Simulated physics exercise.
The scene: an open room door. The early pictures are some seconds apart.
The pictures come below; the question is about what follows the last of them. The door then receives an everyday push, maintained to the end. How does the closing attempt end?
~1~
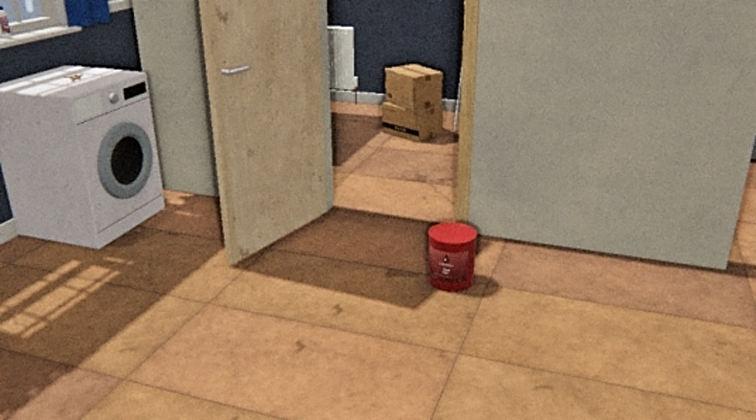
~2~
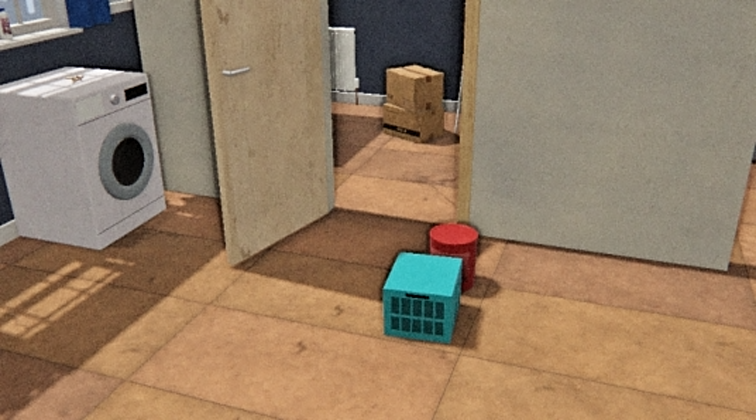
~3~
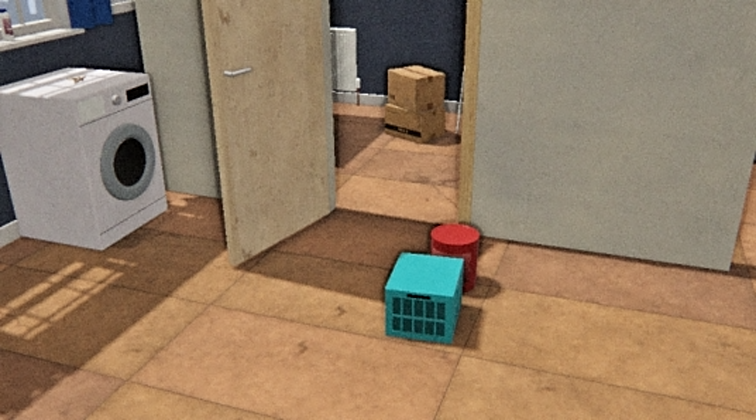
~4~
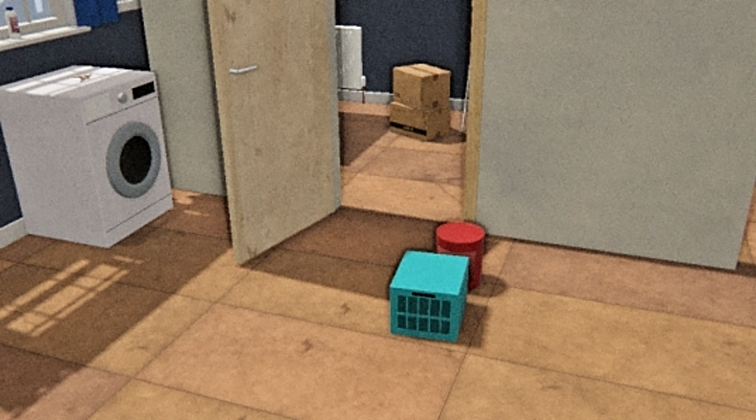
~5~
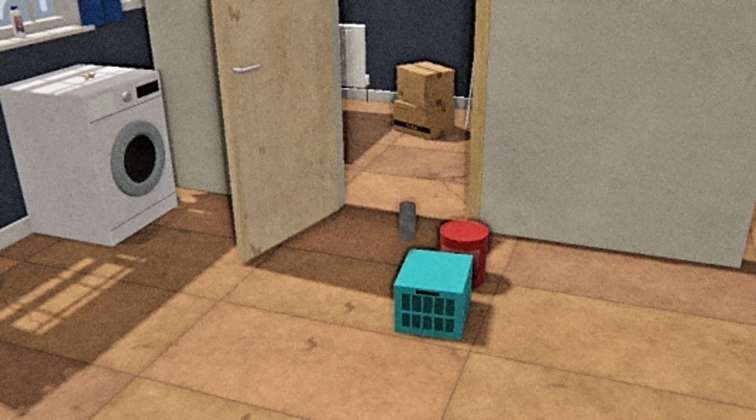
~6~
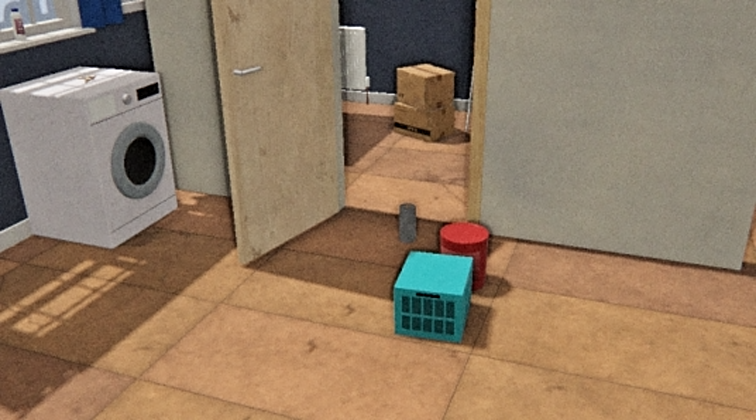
It ends with the door fully closed.
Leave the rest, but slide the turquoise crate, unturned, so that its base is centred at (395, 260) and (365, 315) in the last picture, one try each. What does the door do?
Try one: Gets held up; try two: Swings all the way.
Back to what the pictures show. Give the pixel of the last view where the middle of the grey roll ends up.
It winds up at roughly (439, 203).
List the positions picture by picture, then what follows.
The first frame shows door wide open and still.
The second frame shows door wide open and still; turquoise crate (424, 296); red pail (453, 258).
The third frame shows door wide open and still; turquoise crate (425, 297); red pail (454, 258).
The fourth frame shows door wide open and still; turquoise crate (430, 295); red pail (459, 257).
The fifth frame shows door wide open and still; turquoise crate (434, 293); red pail (463, 255).
The sixth frame shows door wide open and still; grey roll (408, 223); turquoise crate (435, 295).
Then, 1.50 s past the last view, open by 39°.
Then, 2.00 s past the last view, open by 5°; grey roll displaced well along near (431, 210).
Finally, open by 0°; down or leaning hard on the floor, grey roll; the other 2 still in place. Final places as the last picture's camera would see them, grey roll near (439, 203).
